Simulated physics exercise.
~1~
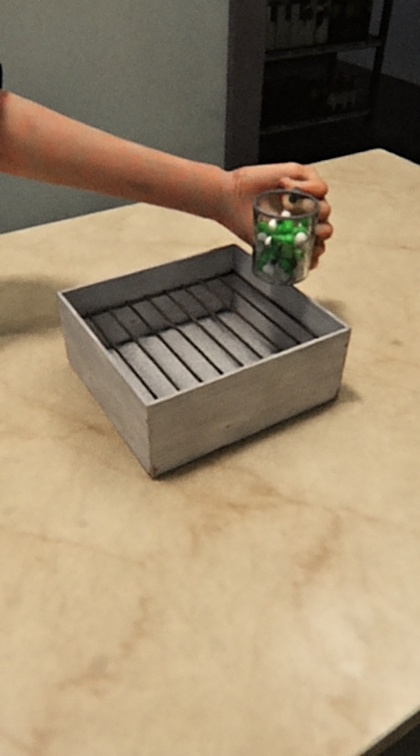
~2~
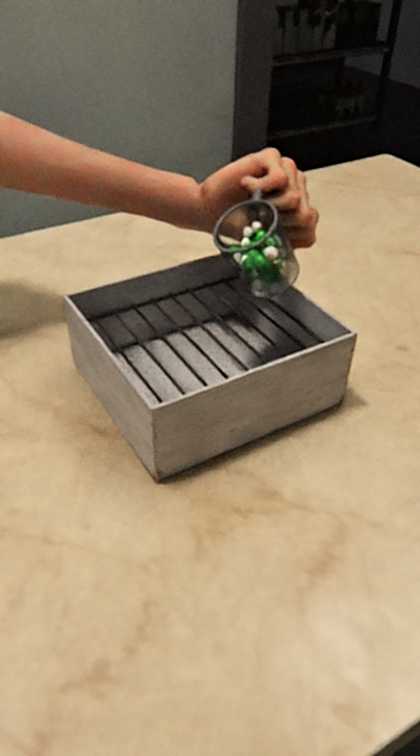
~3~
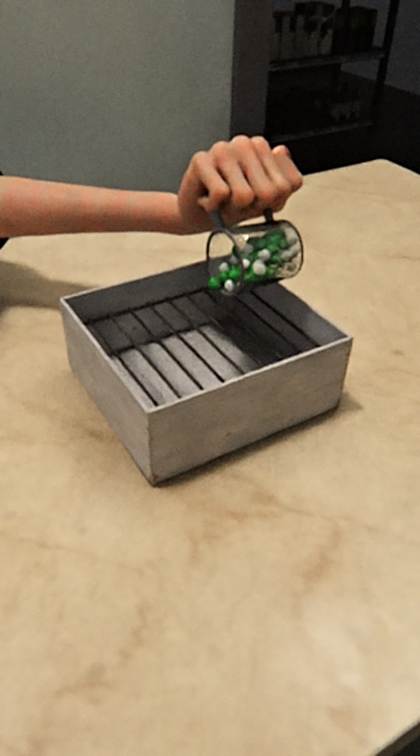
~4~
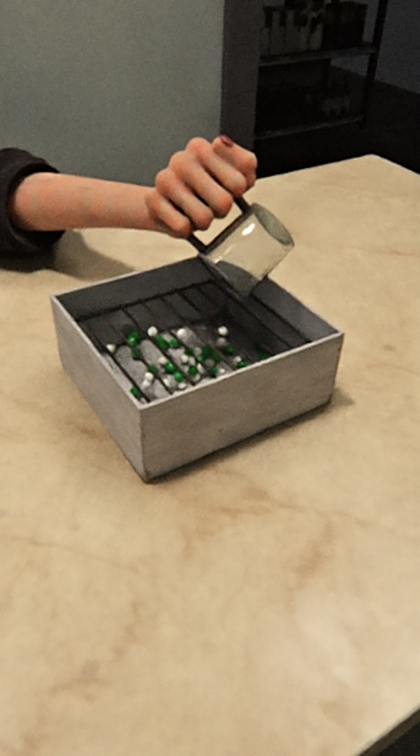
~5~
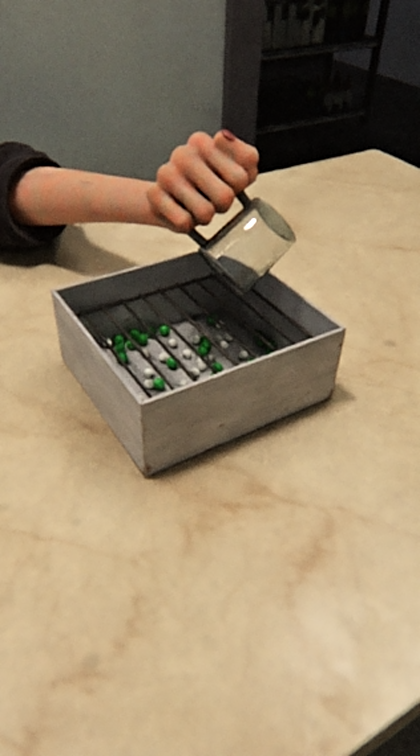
A hand held a clear cup of small green and white bits above an open box with a wire grille, then moved left and tipped it over, and both colours spilled out and dropped through the wires into the box, leaving the cup empty.
